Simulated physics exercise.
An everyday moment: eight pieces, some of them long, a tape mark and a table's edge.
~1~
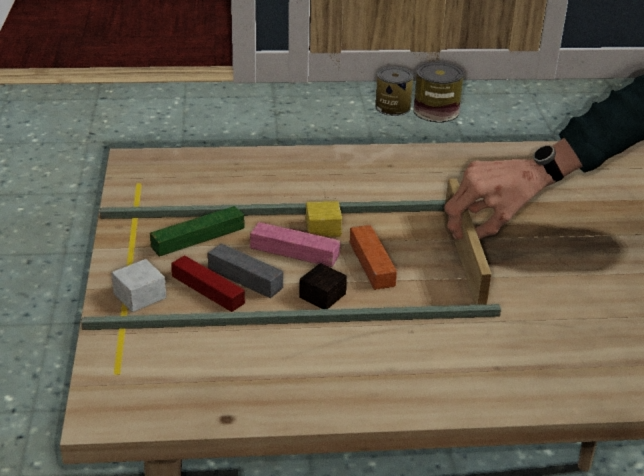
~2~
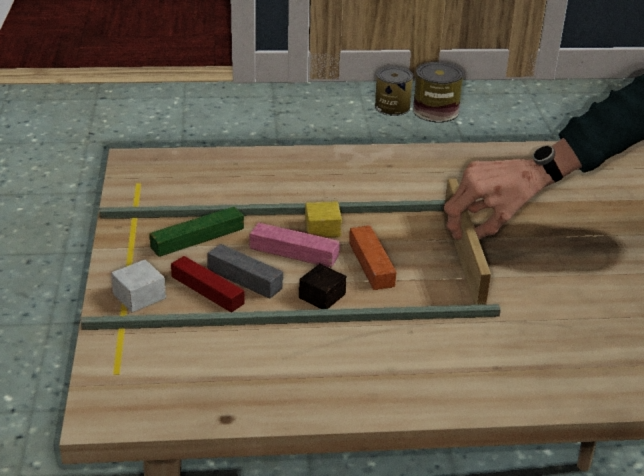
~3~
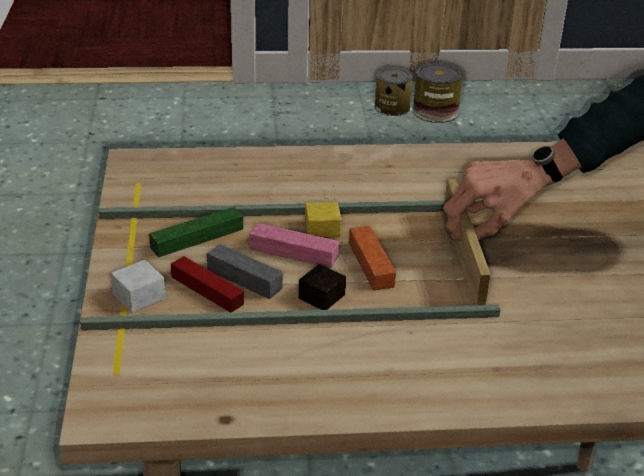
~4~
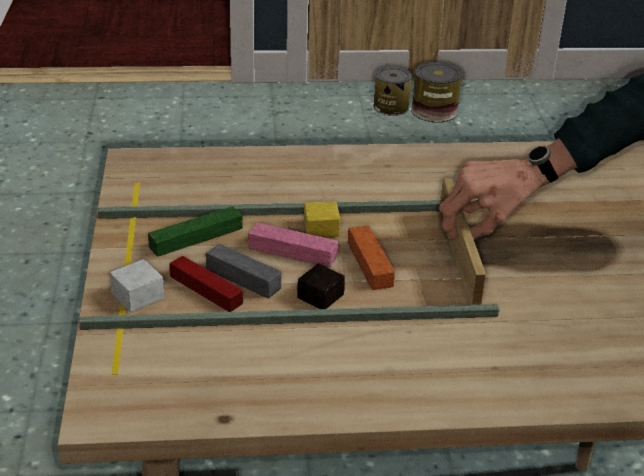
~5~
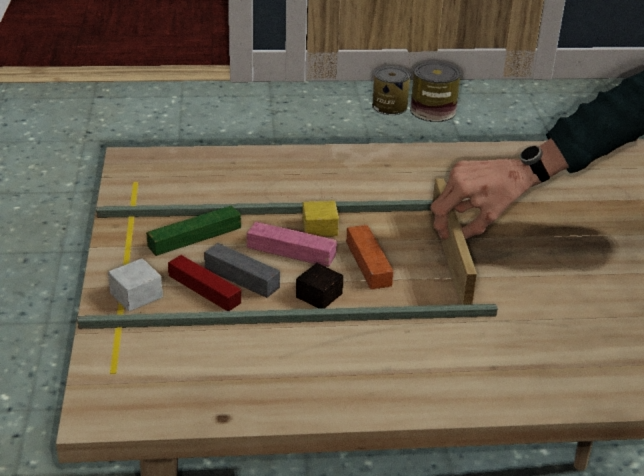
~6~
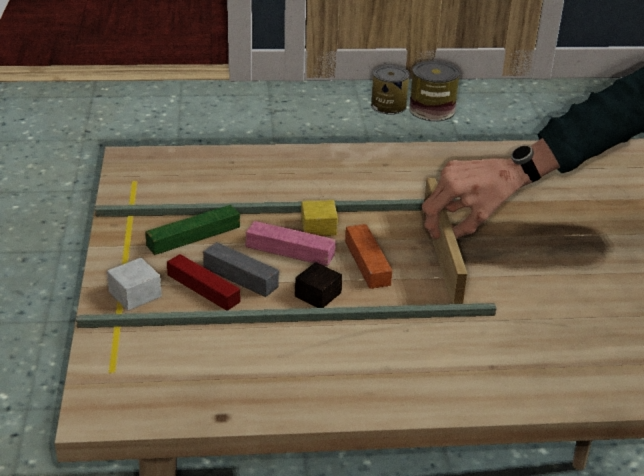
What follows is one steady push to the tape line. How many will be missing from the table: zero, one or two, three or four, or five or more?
Here the number that fall off is five or more.
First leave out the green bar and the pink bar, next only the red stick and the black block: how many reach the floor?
Fallen: 2, and 4 in the other try.
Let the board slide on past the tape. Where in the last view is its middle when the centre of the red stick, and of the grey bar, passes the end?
Its middle is around (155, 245) and around (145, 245).
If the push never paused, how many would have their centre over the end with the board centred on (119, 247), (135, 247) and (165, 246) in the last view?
Place by place, 5, 5 and 2.
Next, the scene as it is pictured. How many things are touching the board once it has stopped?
The number is 3.
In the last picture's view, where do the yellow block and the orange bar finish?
First (112, 222), then (113, 261).
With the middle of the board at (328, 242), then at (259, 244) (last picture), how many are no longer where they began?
At the one place 4, at the other 7.
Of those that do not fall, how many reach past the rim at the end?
0 of them.
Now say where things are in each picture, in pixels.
The first frame shows white block (139, 286); green bar (198, 231); red stick (208, 283); board (466, 240); tape (129, 267).
The second frame shows green bar (197, 231); black block (323, 287).
The third frame shows red stick (207, 284); board (465, 241).
The fourth frame shows white block (137, 285); pink bar (293, 244).
The fifth frame shows green bar (195, 230); grey bar (242, 270).
The sixth frame shows white block (134, 284); green bar (193, 229); red stick (203, 282); board (444, 240); tape (125, 265).
A little later, none off yet; white block at rest near (134, 284); green bar at rest near (193, 229); red stick at rest near (203, 282).
Next, none off yet; white block moving near (129, 285); green bar shifted a little near (148, 219); red stick shifted a little near (165, 287).
When it is over, the number that fall off is five or more; down, pink bar, grey bar, red stick, green bar and white block.
